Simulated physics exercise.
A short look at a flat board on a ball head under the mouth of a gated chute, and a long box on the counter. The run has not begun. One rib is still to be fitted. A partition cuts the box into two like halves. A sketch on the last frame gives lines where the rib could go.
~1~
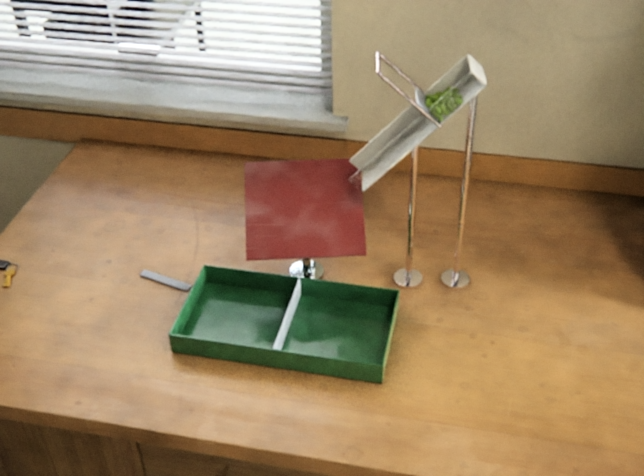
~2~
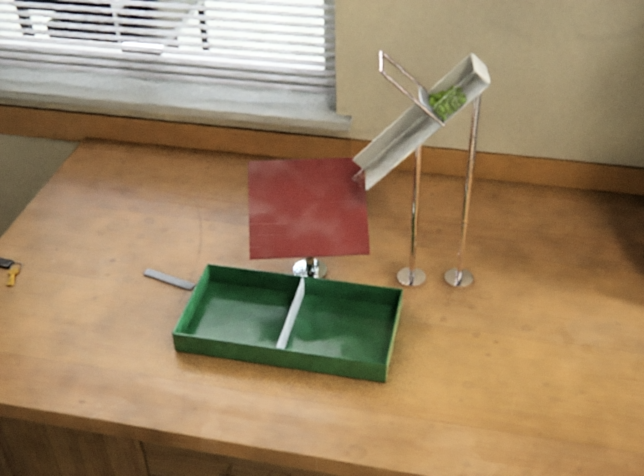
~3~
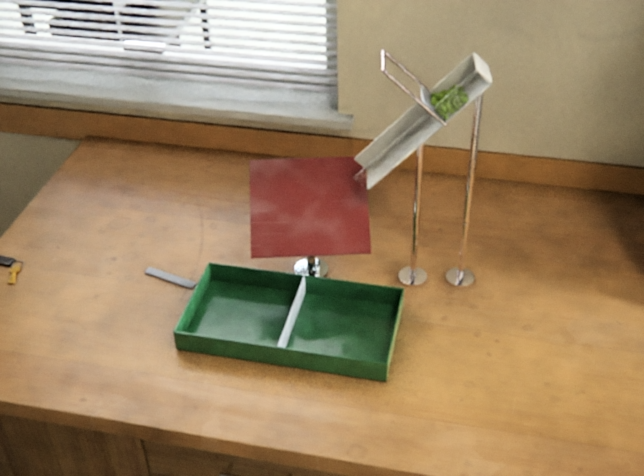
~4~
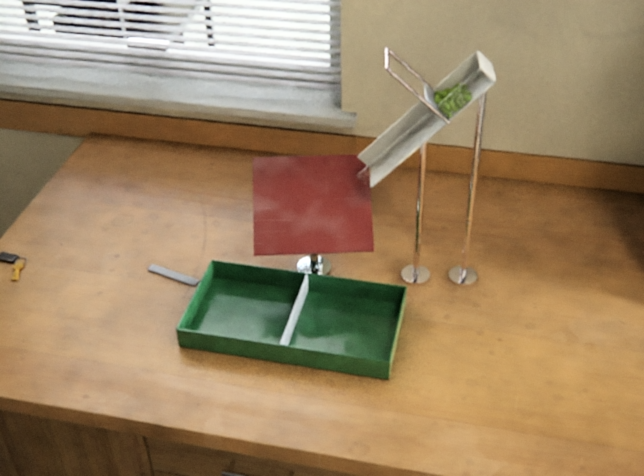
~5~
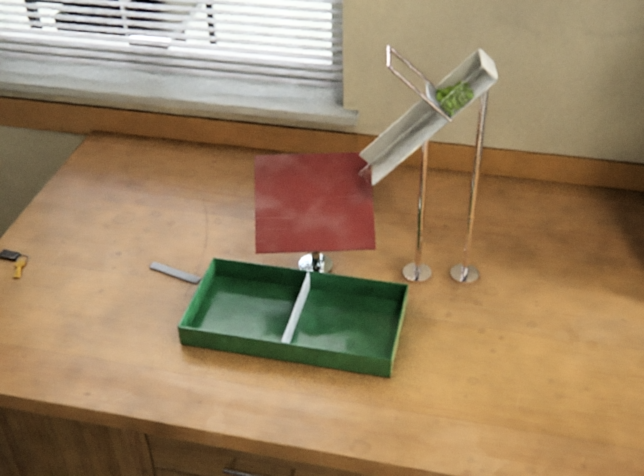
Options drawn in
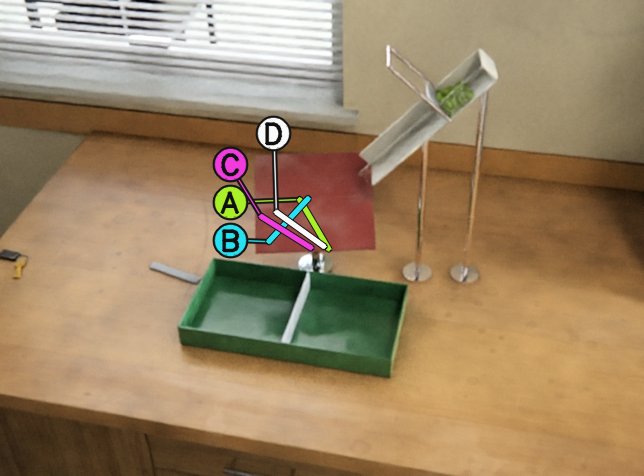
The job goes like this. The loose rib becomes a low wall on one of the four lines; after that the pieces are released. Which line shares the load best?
The answer is line B.
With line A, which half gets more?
More lands on the right.
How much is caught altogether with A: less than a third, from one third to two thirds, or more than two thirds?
More than two thirds.
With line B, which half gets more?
Left.
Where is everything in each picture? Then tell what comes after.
In the first picture, load behind the gate at (442, 102), dried peas; lip of the chute at (363, 182), sloping fairly steeply.
In the second picture, middle of the board at (308, 207), tilted fairly steeply; middle of its low edge at (310, 256); of its high edge at (306, 159).
In the third picture, front corners of the box at (174, 331) and (387, 363); front end of its middle wall at (278, 347); gate still shut at (425, 97).
In the fourth picture, middle of the load at (451, 98); lip at (371, 178).
In the fifth picture, middle of the load at (453, 96); lip at (373, 176).
On the marked copy, line A from (299, 199) to (328, 248); line B from (308, 198) to (268, 241); line C from (261, 216) to (310, 247); line D from (276, 212) to (324, 246).
For line A, of what is caught, a small part in the left half, nearly all in the right.
For line B, of what is caught, about two thirds in the left half, about a third in the right.
For line C, of what is caught, a small part in the left half, nearly all in the right.
For line D, of what is caught, a small part in the left half, nearly all in the right.
